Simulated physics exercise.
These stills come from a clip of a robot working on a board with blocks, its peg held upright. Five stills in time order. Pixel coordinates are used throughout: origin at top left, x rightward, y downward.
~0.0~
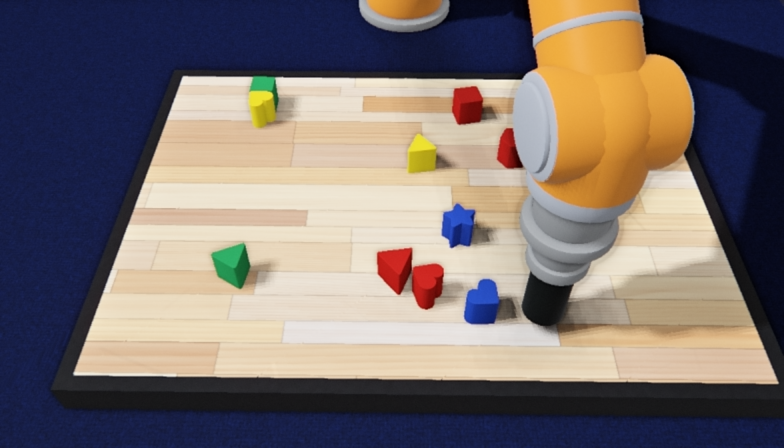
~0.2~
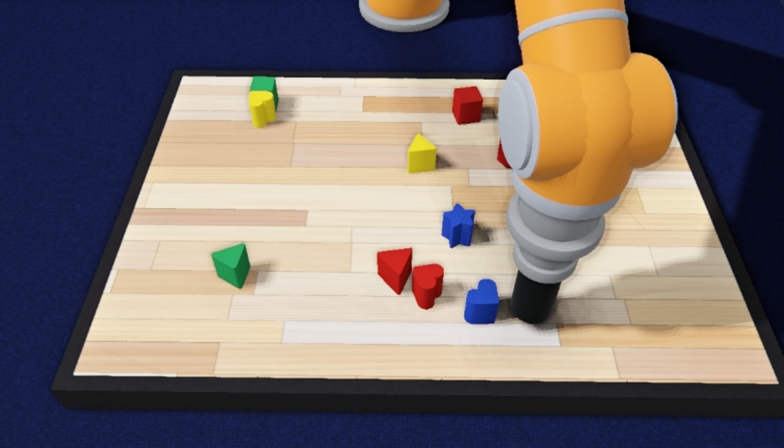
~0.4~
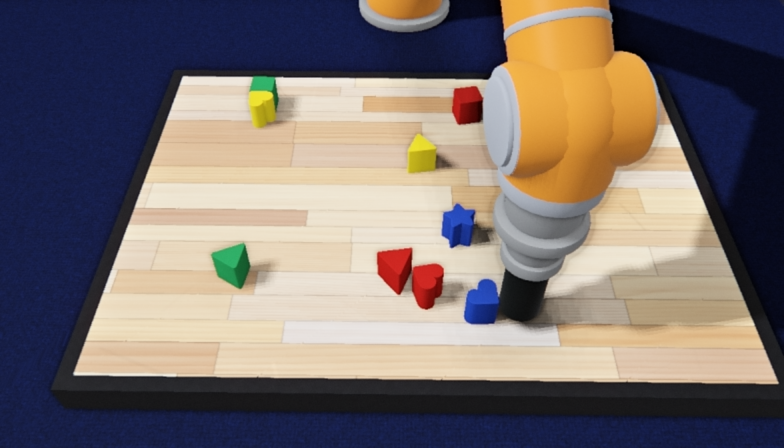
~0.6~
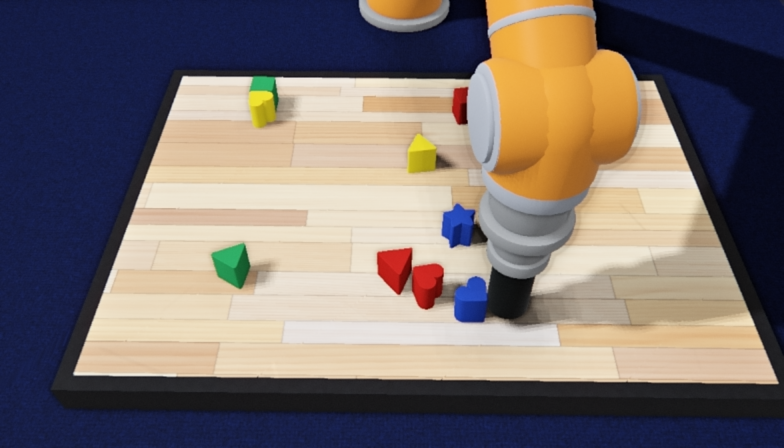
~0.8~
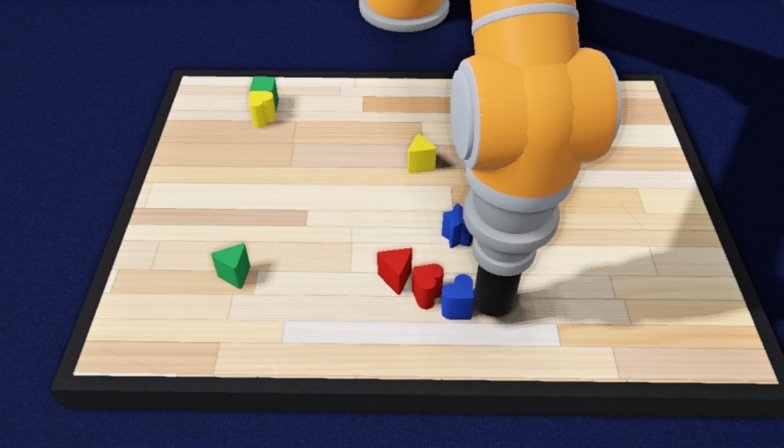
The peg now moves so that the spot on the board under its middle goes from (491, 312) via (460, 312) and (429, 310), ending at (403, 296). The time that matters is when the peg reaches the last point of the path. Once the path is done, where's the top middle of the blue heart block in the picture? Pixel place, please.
By then it is at (371, 269).
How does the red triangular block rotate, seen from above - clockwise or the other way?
It turns round clockwise.
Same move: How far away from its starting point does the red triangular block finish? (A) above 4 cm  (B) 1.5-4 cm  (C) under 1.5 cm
A (above 4 cm)
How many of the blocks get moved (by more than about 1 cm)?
My best guess is that three blocks or more move over 1 cm.
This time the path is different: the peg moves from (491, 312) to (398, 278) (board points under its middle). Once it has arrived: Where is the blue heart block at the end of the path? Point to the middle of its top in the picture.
If I read the scene right, the answer is (368, 268).
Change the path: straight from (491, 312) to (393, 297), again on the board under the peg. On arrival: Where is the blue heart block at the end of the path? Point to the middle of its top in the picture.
The point I'd pick in the picture is (359, 270).
On the path given first. Halfway along, peg (445, 300); red triangular block (383, 249); red heart block (400, 265), turned 40° clockwise; blue heart block (412, 283), turned 25° clockwise.
At the end, peg (404, 284); red triangular block (358, 228), turned 30° clockwise; red heart block (363, 247), turned 65° clockwise; blue heart block (371, 269), turned 10° clockwise.
